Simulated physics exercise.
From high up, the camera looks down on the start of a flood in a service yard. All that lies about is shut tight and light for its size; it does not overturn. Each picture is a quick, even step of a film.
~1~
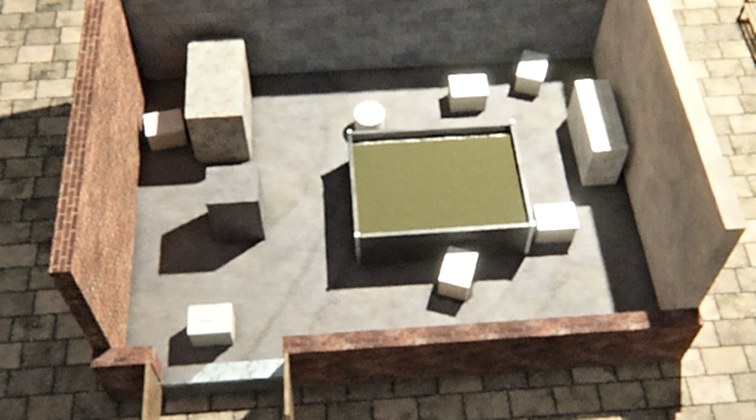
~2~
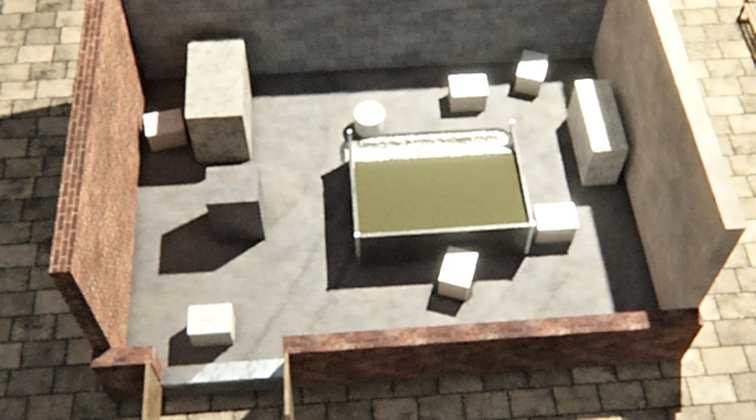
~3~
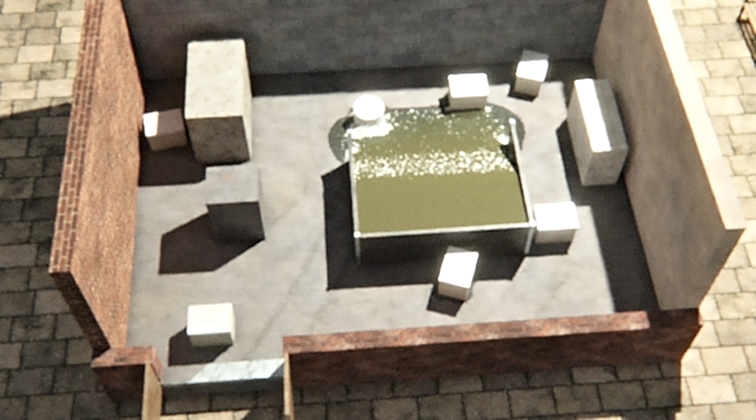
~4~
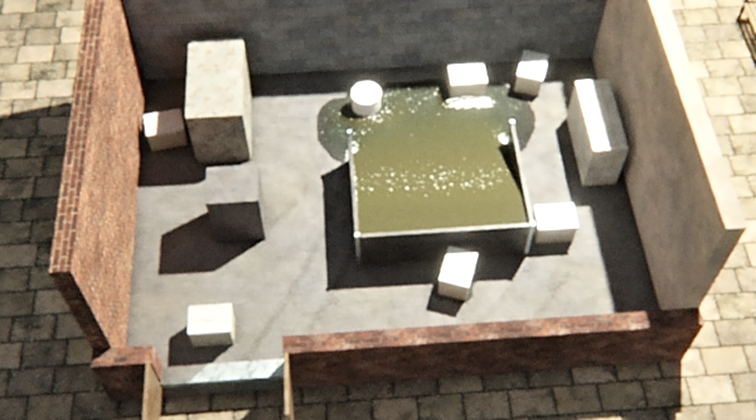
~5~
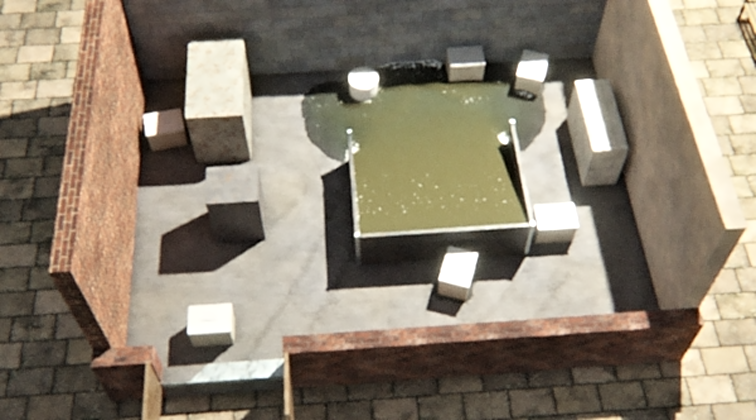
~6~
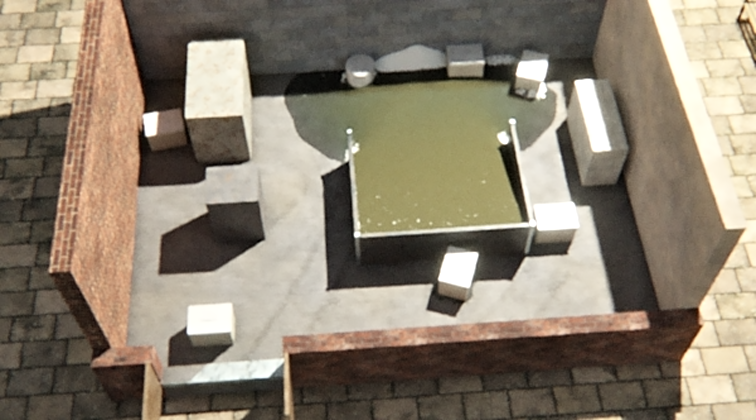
In a walled yard, murky water pours from a tank's far side, pushing a white tub and a box backward.
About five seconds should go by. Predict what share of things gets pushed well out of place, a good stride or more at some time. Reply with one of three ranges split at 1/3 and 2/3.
2/3 or more.
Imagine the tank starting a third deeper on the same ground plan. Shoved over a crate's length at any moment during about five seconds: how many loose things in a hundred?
Something like 70 percent.
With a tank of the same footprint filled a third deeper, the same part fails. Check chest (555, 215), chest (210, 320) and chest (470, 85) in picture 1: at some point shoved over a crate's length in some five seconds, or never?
First: Goes past it; second: Falls short; third: Goes past it.
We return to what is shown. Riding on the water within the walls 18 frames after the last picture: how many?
It adds up to 2.
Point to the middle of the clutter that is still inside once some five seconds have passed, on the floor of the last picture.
About (415, 239).
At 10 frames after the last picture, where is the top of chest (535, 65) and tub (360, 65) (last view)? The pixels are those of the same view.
Near pixel (598, 66) and pixel (263, 96).
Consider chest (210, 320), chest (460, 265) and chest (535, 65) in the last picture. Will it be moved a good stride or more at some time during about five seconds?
First under that distance, second under that distance, third displaced that much.
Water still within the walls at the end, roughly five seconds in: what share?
It comes out at 100 parts in a hundred.
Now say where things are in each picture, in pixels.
In the first frame, a tub at (369, 113), on the bottom; a chest at (469, 85), on the bottom; 0 of 7 have shifted.
In the second frame, a tub at (369, 113), on the bottom; a chest at (469, 85) rests on the ground; 0 of 7 have shifted.
In the third frame, a tub at (369, 107) rests on the ground, close to its start; a chest at (469, 85) rests on the ground; 1 of 7 have shifted.
In the fourth frame, a tub at (366, 93) rests on the ground, a stride from its start; a chest at (468, 74) rests on the ground, close to its start; 2 of 7 have shifted.
In the fifth frame, a tub at (363, 78), on the bottom, a stride from its start; a chest at (466, 56) rests on the ground, a stride from its start; 2 of 7 have shifted.
In the sixth frame, a tub at (360, 65), on the bottom, a stride from its start; a chest at (466, 54), afloat, a stride from its start; 2 of 7 have shifted.
A moment on, 2 of 7 are well off their spots; 3 afloat.
Next, 3 of 7 are well off their spots; 3 afloat.
Later, 4 of 7 are well off their spots; 2 afloat.
In the end, 5 of 7 are well off their spots, and 5 have been at some point; 4 afloat.
